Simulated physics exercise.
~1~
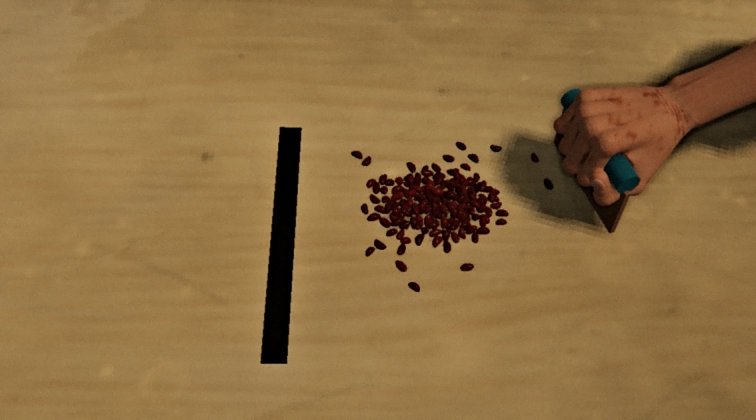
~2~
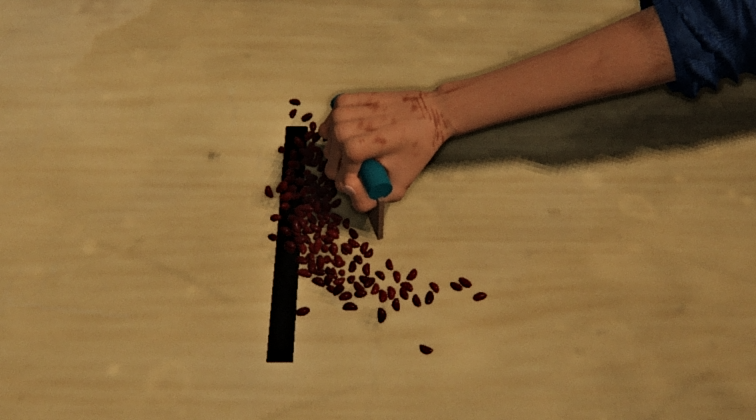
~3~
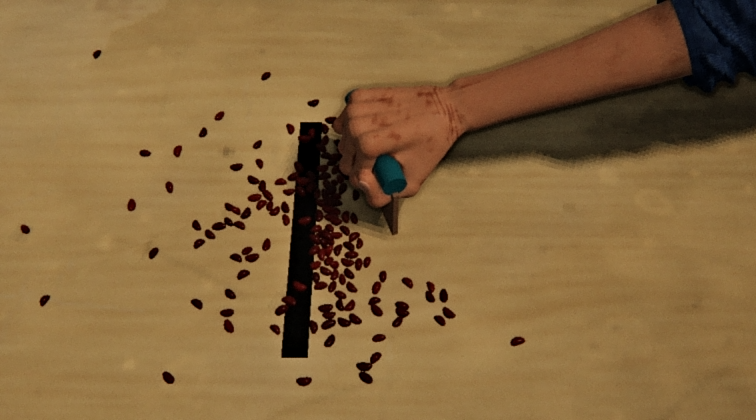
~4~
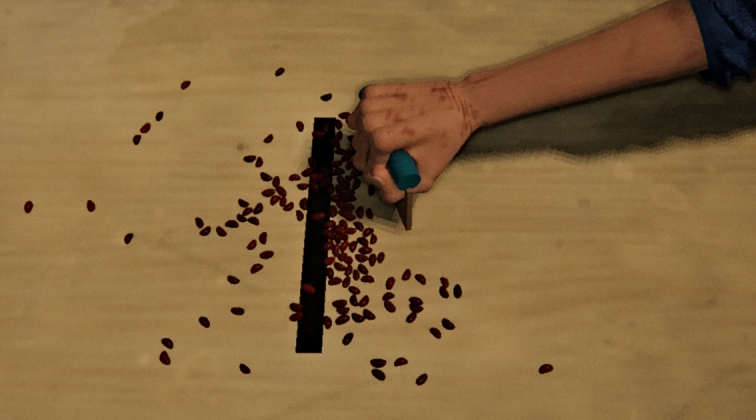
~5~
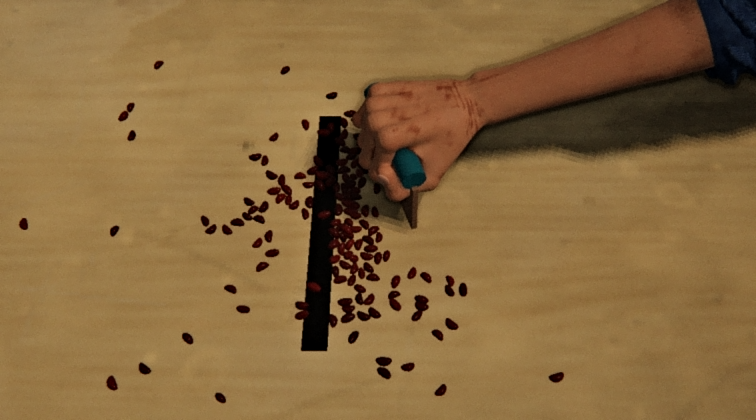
A bare, reddened hand gripping a scraper with a teal handle reaches in from the upper right over a pale wooden surface, seen from above. In front of it lies a loose heap of dark red kidney beans, with a narrow black strip standing nearly upright to their left. The hand drives the scraper leftward into the beans, pushing them against and over the strip, then halts beside it. Beans scatter widely beyond the strip while the view drifts slightly left. At the end, many beans remain crowded along the strip's right side, with others on it and strewn across the wood.
